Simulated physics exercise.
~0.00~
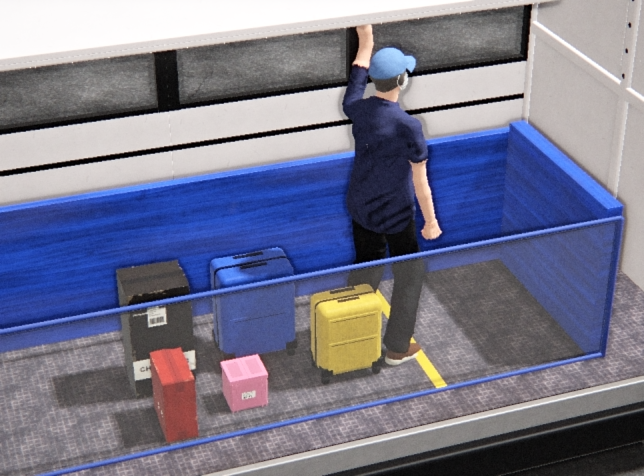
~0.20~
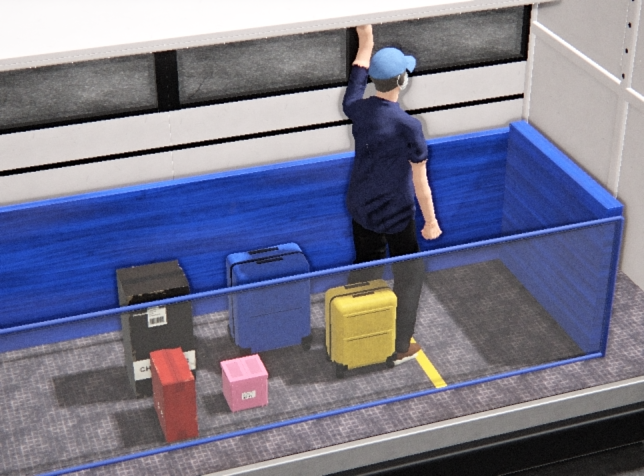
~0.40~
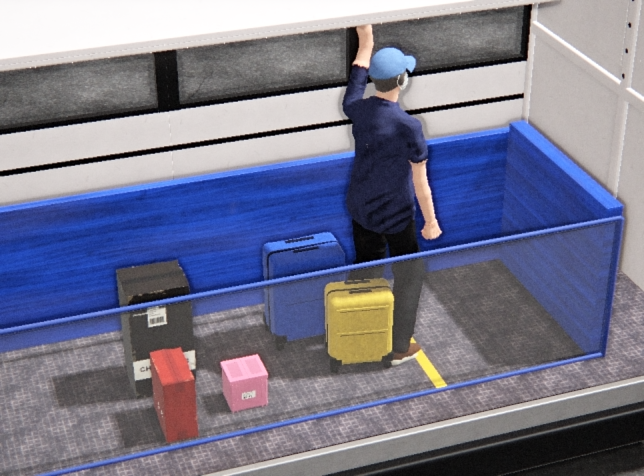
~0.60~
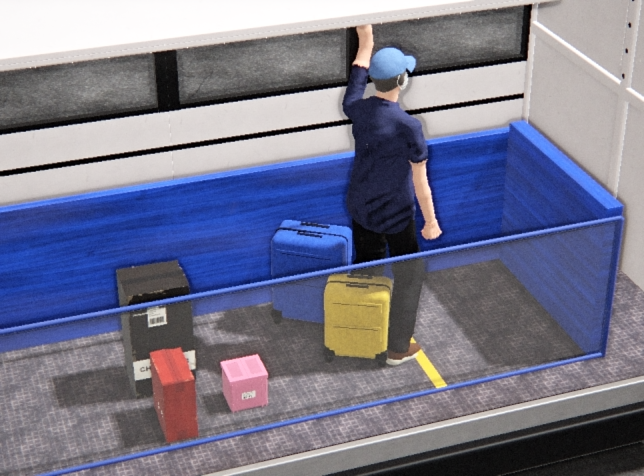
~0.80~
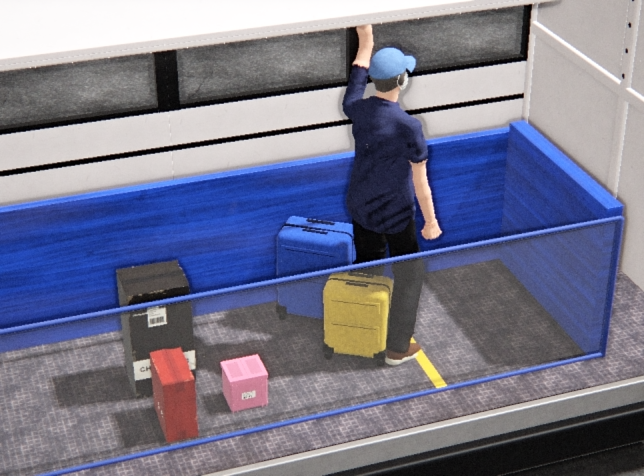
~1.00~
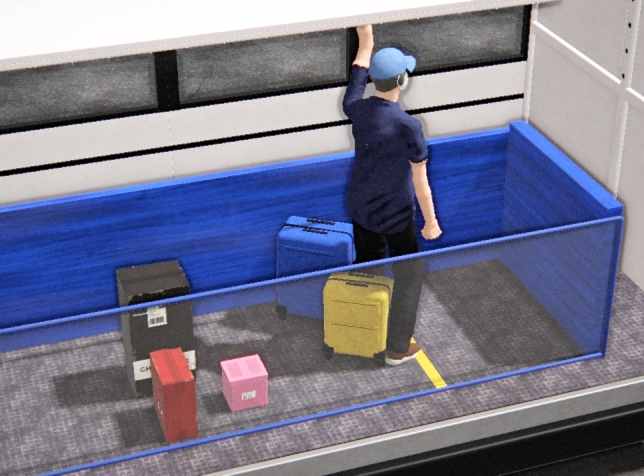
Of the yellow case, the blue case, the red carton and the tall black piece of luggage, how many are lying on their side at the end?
None of them are lying on their side; all four are still upright at the end.
